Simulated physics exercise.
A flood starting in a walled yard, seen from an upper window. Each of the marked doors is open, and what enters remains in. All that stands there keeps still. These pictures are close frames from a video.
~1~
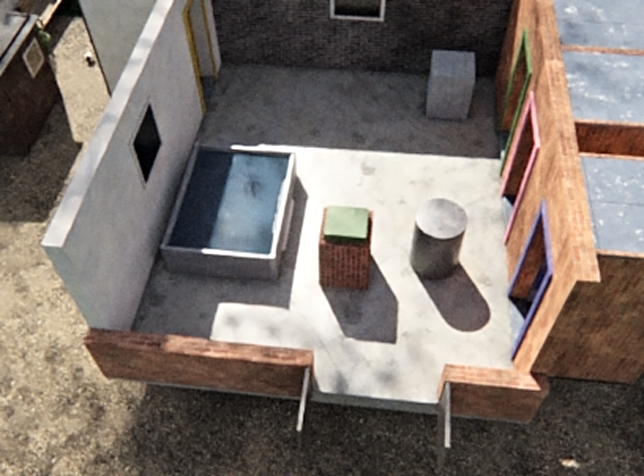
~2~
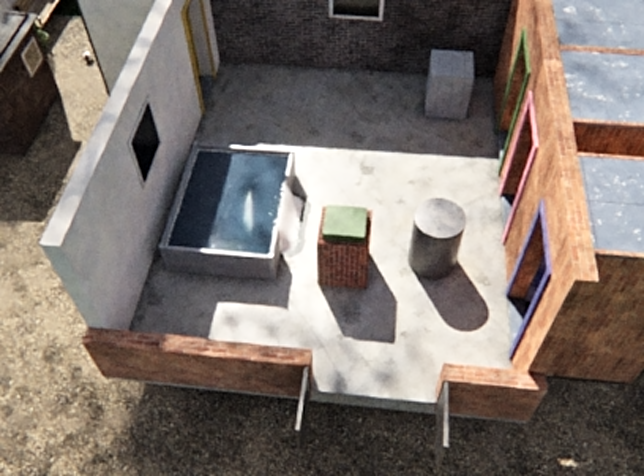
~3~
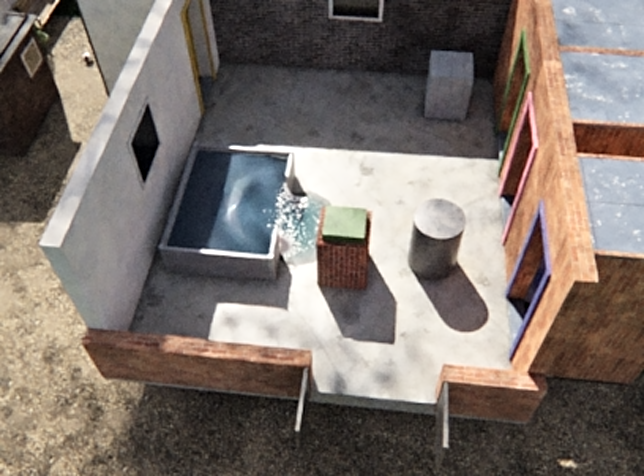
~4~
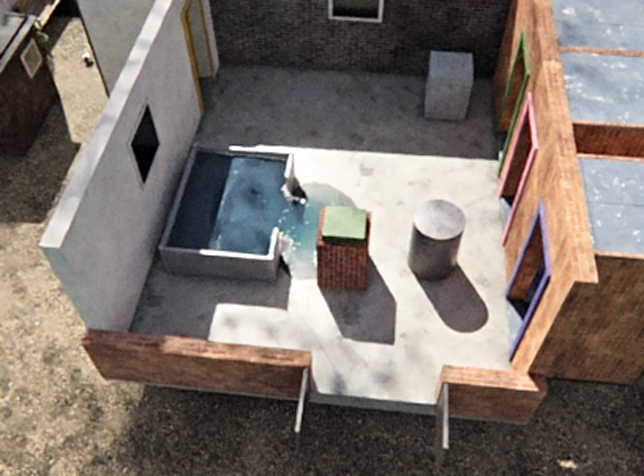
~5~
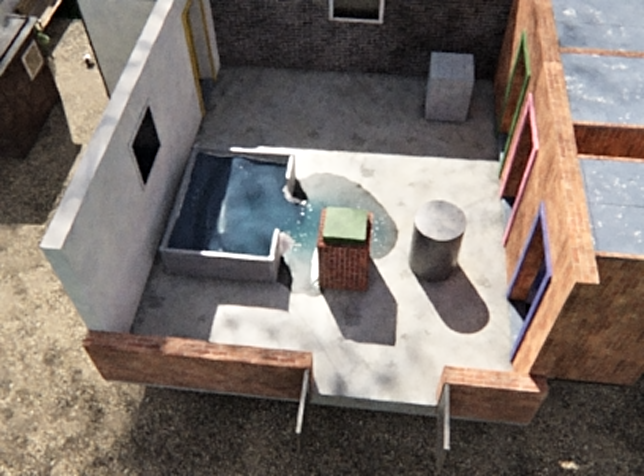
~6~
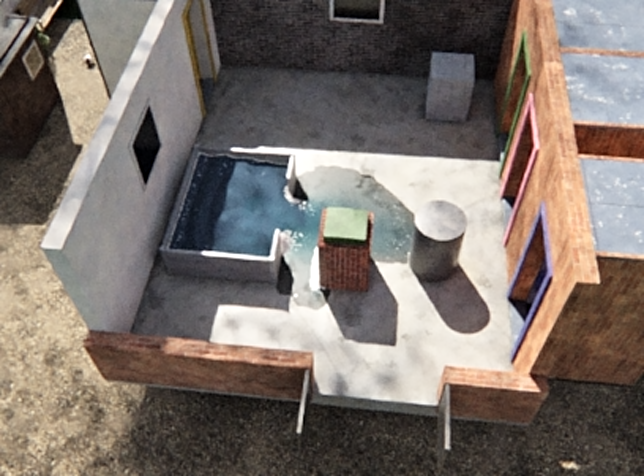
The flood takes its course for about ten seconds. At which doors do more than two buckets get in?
The pink door tops two buckets; the yellow door never tops two buckets; the blue door never tops two buckets; the green door never tops two buckets.
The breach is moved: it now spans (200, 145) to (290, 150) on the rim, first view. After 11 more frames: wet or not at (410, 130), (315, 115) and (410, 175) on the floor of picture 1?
Following the listed order, the three come out not reached, reached by the spill and not reached.
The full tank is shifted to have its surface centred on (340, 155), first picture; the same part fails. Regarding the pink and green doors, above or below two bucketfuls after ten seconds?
As I see it, the pink door crosses the line and the green door crosses the line.
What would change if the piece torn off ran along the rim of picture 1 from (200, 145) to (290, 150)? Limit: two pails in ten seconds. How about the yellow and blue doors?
Note - yellow door: Past the mark, blue door: Short of the mark.
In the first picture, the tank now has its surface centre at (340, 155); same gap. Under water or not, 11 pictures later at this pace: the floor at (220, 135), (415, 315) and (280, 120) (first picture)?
Going through them in turn: Still bare, still bare and still bare.
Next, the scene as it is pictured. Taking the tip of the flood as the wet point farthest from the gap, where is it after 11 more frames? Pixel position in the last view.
Estimated pixel: (491, 146).
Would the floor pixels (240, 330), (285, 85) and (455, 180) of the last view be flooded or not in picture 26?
First swamped, then spared, then swamped.
A moment on, water covers 25 % of the floor; the pink door wet at the sill, nothing in, the yellow door not reached, the blue door not reached, the green door not reached.
Next, water covers 35 % of the floor; the pink door over two buckets in, the yellow door not reached, the blue door not reached, the green door wet at the sill, nothing in.
Then, water covers 45 % of the floor; the pink door far over two buckets in, the yellow door not reached, the blue door wet at the sill, nothing in, the green door under two buckets in.
Later, water covers 75 % of the floor; the pink door far over two buckets in, the yellow door not reached, the blue door wet at the sill, nothing in, the green door under two buckets in.
In the end, water covers 95 % of the floor; the pink door far over two buckets in, the yellow door wet at the sill, nothing in, the blue door wet at the sill, nothing in, the green door under two buckets in.
